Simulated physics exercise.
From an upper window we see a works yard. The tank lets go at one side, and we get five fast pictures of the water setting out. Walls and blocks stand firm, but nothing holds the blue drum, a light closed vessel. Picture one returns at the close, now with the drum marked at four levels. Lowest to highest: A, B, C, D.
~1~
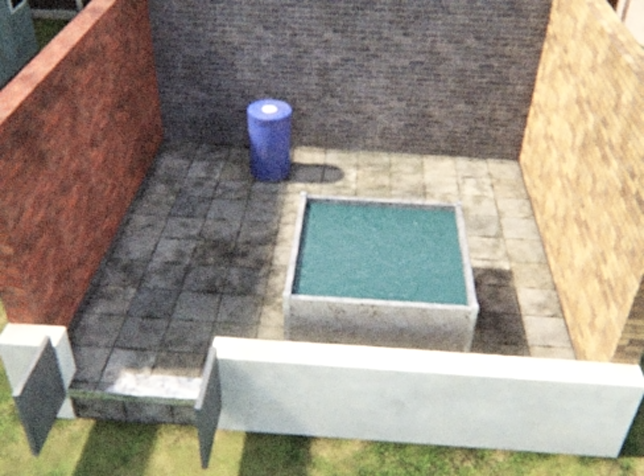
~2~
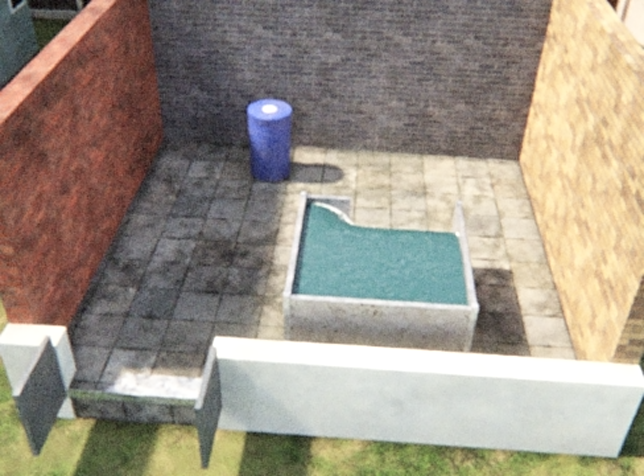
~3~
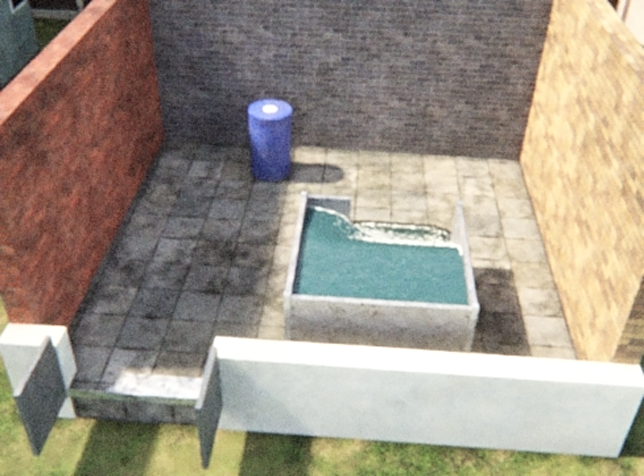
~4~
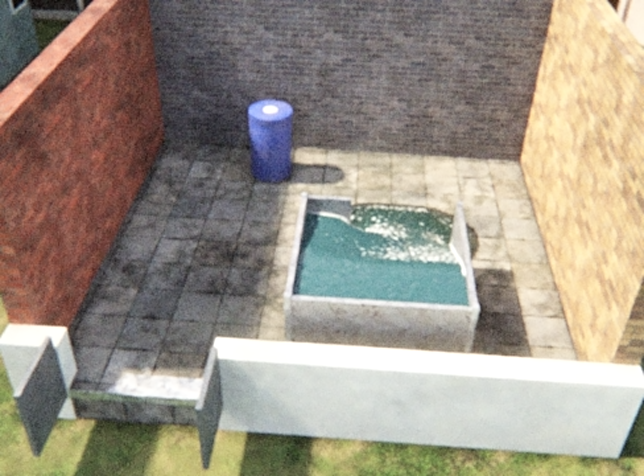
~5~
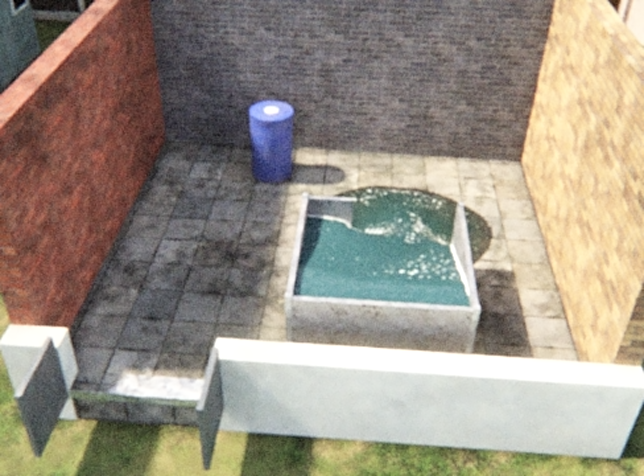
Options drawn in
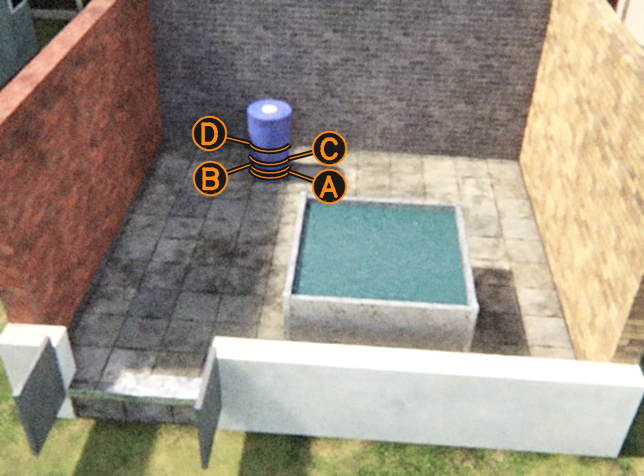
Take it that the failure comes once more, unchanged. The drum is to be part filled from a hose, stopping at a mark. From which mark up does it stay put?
Use mark C.
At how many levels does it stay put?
Two of them.
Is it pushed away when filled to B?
Yes, that goes wrong.
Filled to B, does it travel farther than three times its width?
No, less.
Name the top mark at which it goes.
The answer is B.
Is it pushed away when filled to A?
Yes, that goes wrong.
In orange, A at (267, 177); B at (267, 172); C at (267, 164); D at (267, 151); from the bottom up A, B, C, D.
With A, it is pushed about 4 times its own width away.
With B, it is pushed about its own width away.
With C, it does not move.
With D, it does not move.
